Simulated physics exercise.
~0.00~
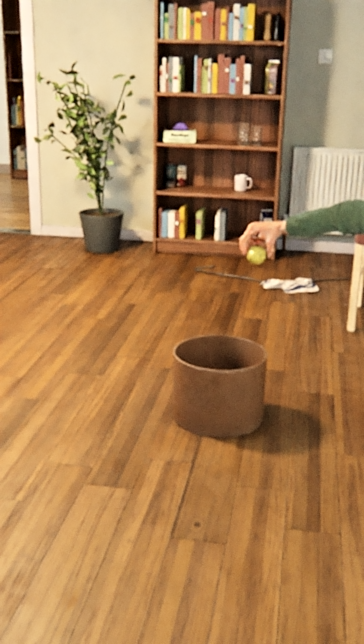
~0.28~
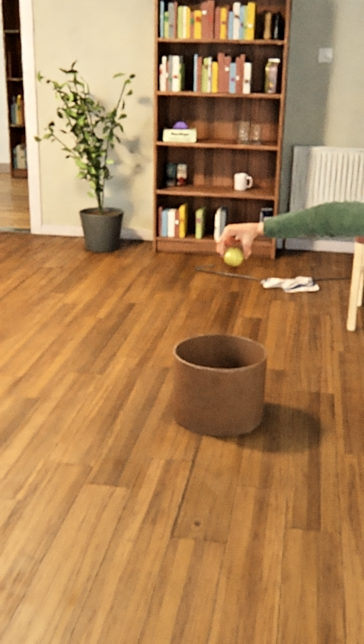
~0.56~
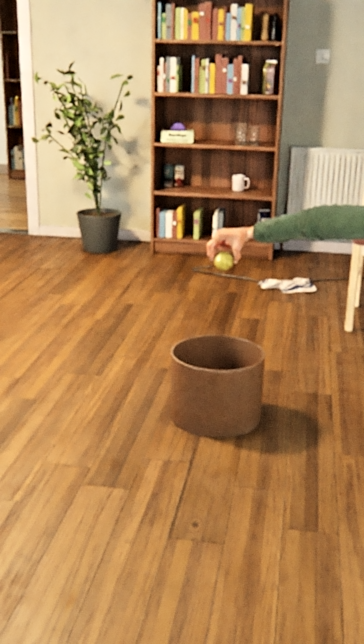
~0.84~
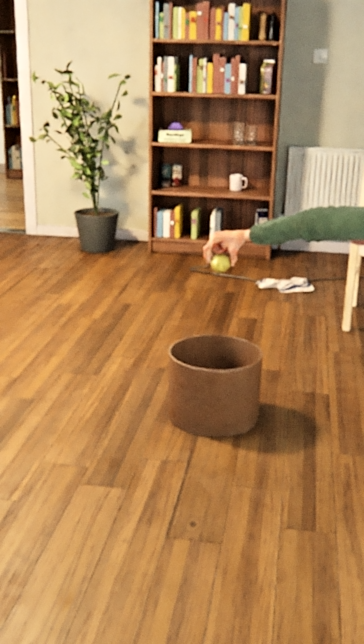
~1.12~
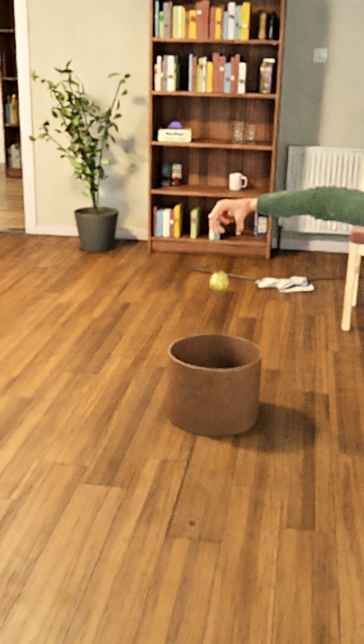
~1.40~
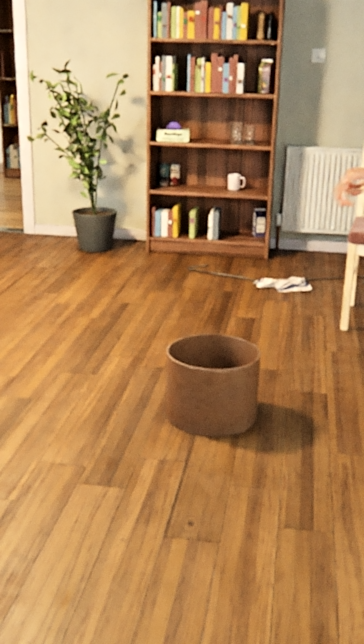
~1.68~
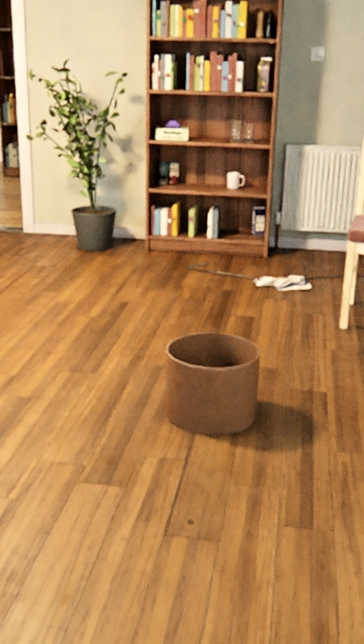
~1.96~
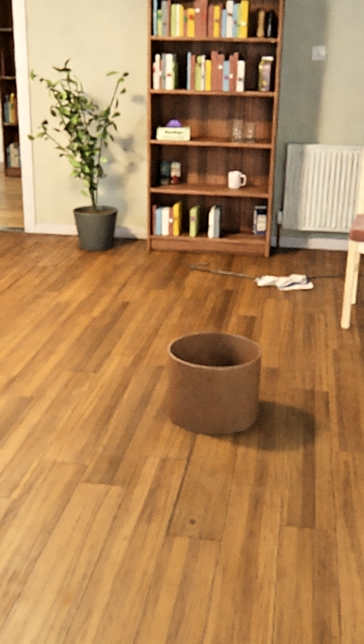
Living room with bookshelf and potted plant, a hand moving a yellow apple left, releasing it, the apple dropping into a brown bucket.
